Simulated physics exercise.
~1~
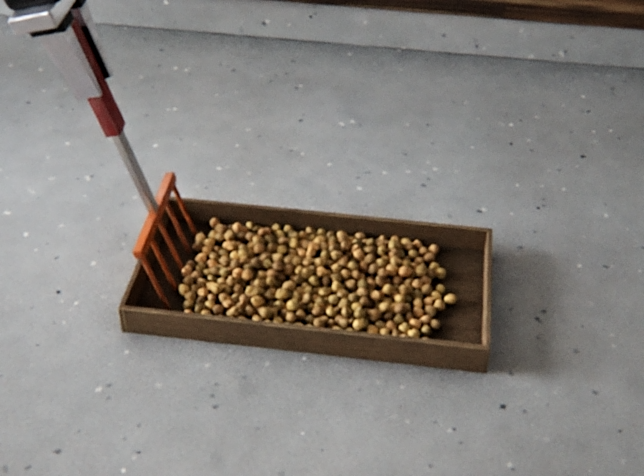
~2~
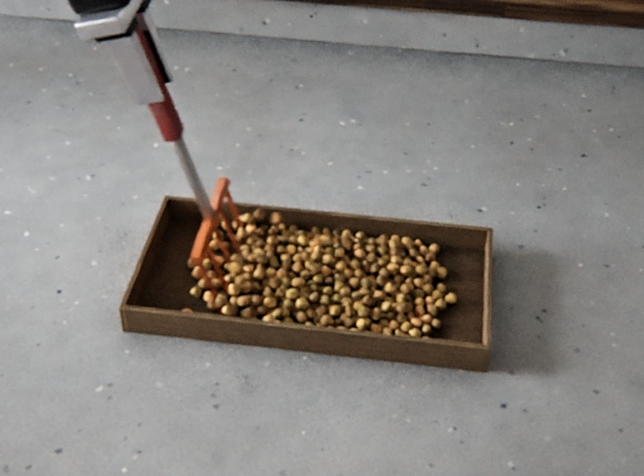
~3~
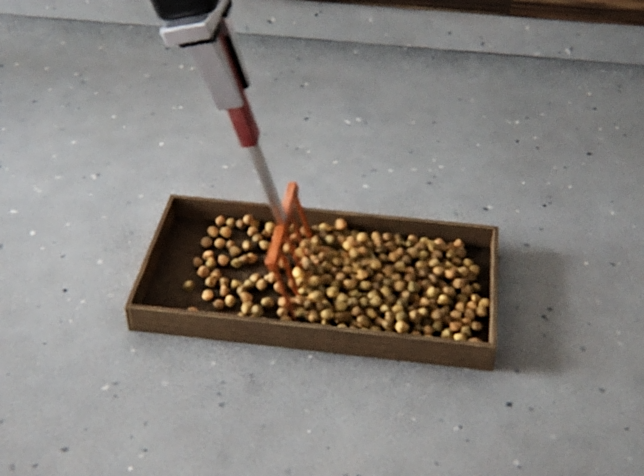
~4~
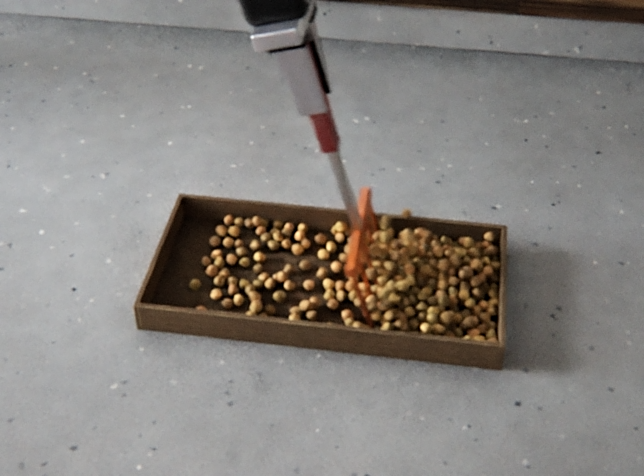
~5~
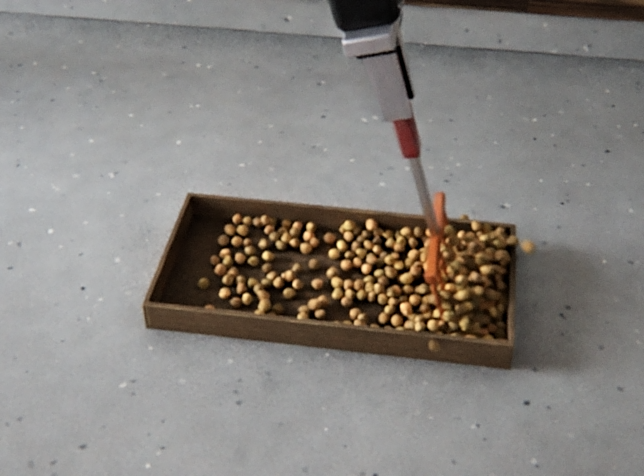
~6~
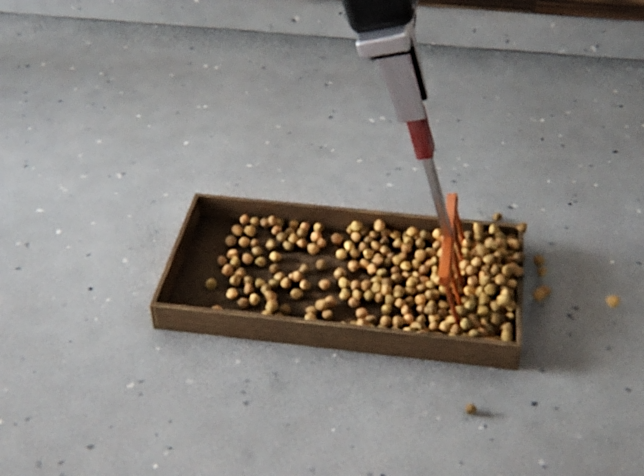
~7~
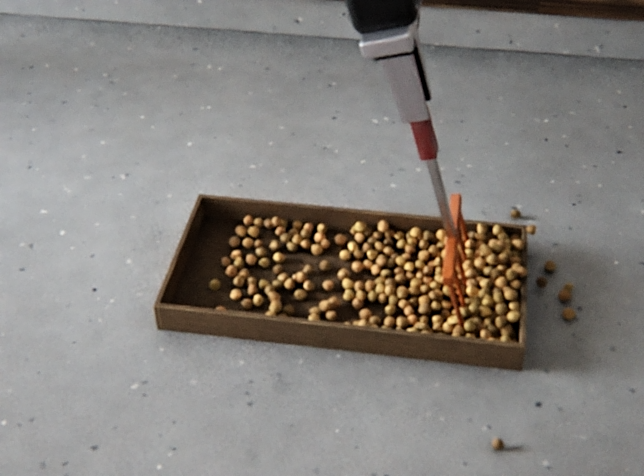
The clip shows a robot arm dragging an orange comb rightward through dried chickpeas in a shallow brown tray, leaving some behind and heaping others toward the right end, where several spill over; the comb stops inside the tray, with a few chickpeas scattered on the grey tabletop.
